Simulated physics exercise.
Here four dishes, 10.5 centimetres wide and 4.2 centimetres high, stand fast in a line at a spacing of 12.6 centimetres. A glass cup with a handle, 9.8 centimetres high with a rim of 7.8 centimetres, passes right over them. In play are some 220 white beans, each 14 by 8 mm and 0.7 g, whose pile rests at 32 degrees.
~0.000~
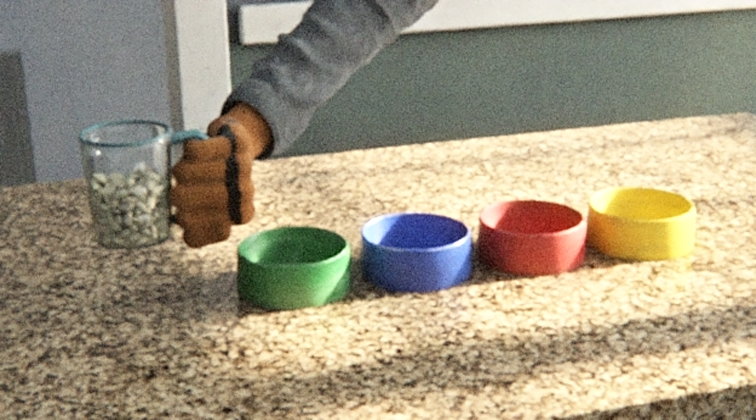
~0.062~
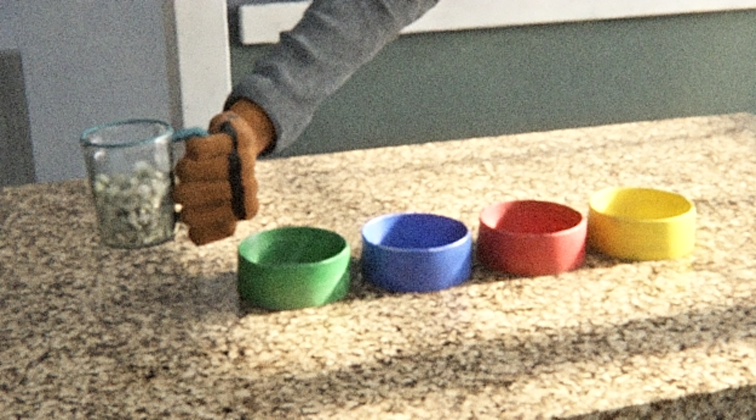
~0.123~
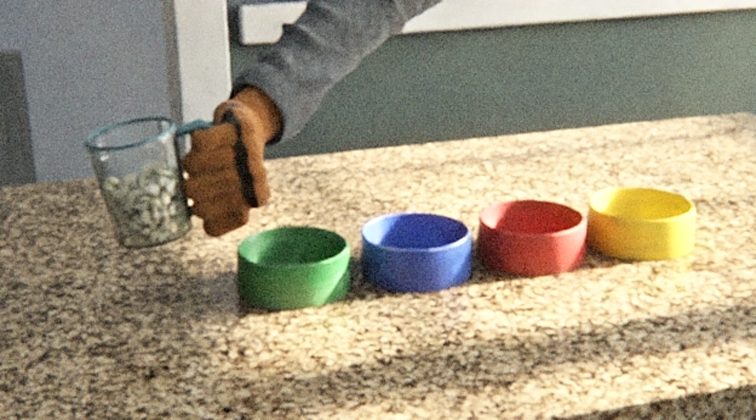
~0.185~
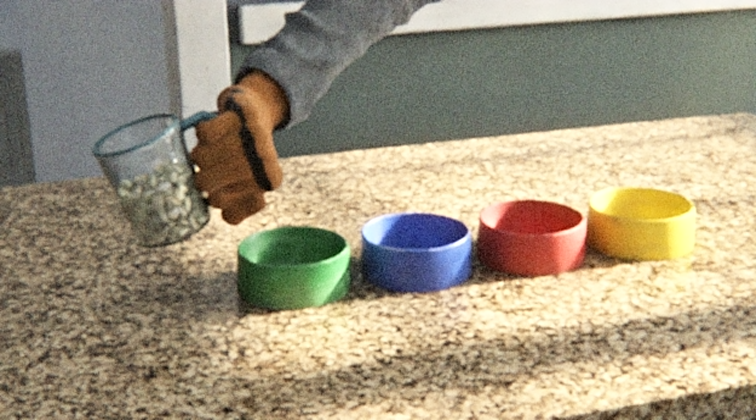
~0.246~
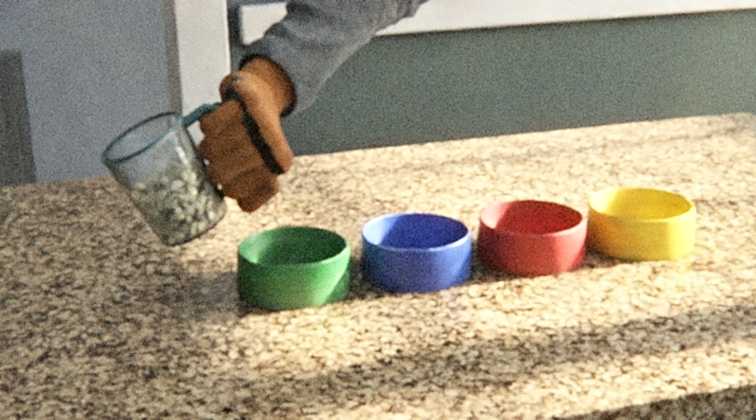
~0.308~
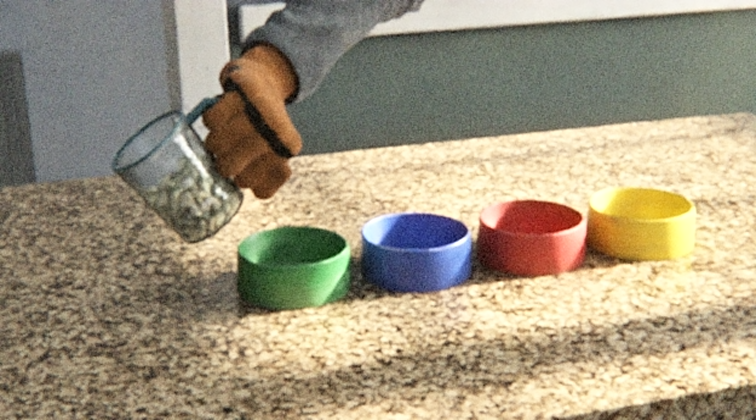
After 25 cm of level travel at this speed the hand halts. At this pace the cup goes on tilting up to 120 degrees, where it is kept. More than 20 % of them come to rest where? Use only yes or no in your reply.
Red dish: No; blue dish: No; green dish: Yes; yellow dish: No; counter: No.
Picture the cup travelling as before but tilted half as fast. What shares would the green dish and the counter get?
Green 40, counter 60.
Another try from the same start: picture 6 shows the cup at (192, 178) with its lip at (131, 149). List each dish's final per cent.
Kept per dish: Red = 0, blue = 0, green = 40, yellow = 0.
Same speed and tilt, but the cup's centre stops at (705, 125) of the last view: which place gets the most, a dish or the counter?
That'd be green, it takes the most.
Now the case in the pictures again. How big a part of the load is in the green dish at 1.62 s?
Estimate: Near 95 %.
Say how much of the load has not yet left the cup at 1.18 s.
Roughly 15 %.
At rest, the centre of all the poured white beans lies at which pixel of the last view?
Near (290, 269).
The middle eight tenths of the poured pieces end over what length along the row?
About 7 cm.
Then, at 0.83 s, tilt 107 degrees; cup holds 95 %.
After 1.18 s, tilt 120 degrees; cup holds 15 %, green 80 %.
After 1.62 s, tilt 120 degrees; cup holds 0 %, green 95 %.
By 1.9 s all is still; red 0 %, blue 0 %, green 95 %, yellow 0 %, counter 5 %.
